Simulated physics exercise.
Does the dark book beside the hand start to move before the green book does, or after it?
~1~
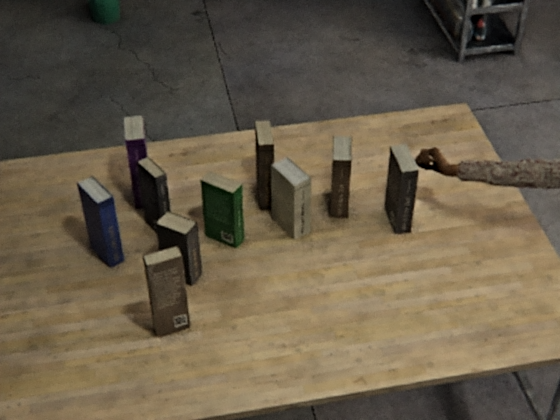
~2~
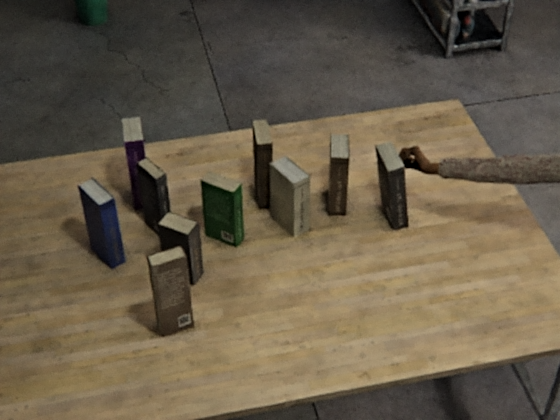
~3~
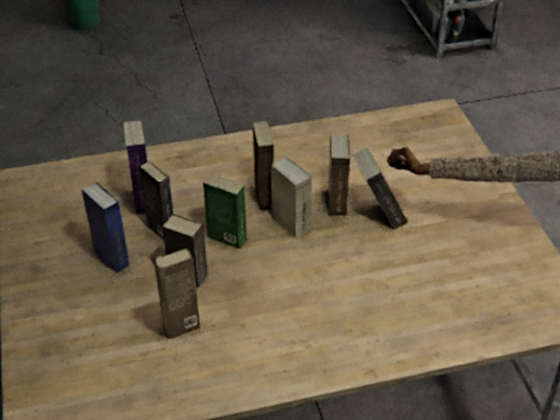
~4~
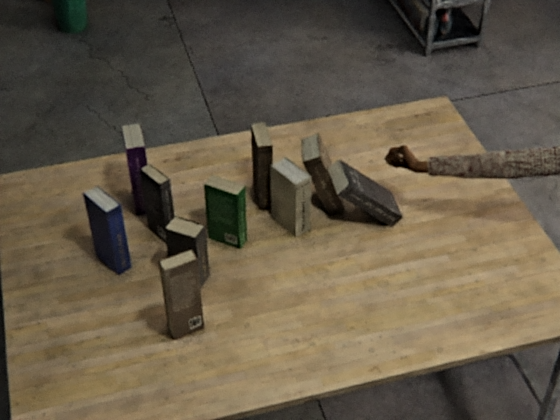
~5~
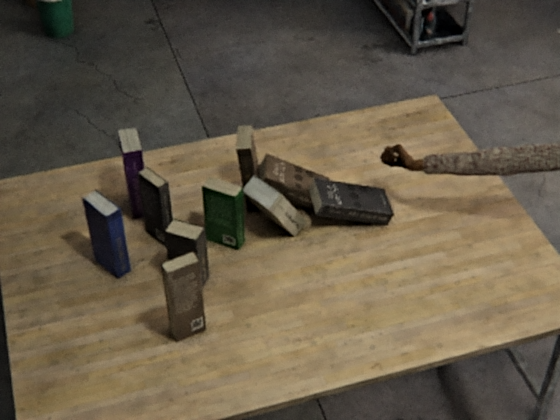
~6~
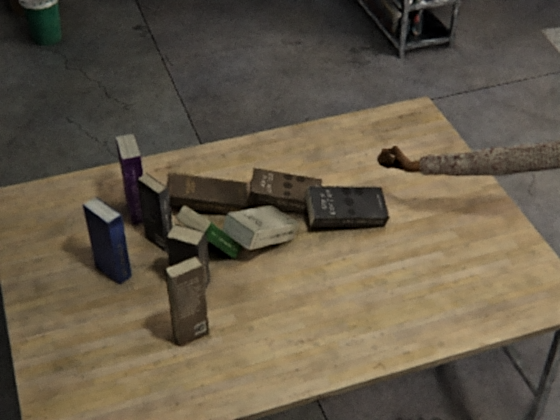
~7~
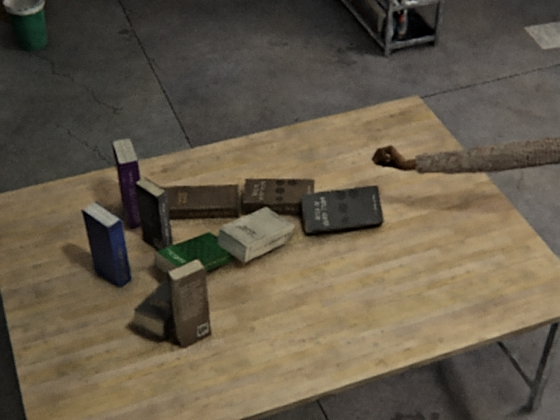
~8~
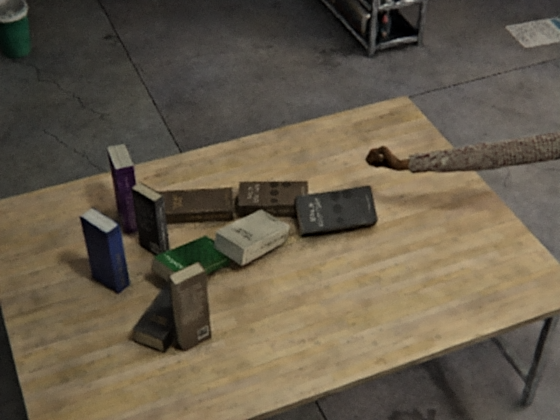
The dark book beside the hand starts to move before the green book. It is already tipping left while the green book still stands upright, and the green book goes over only later.
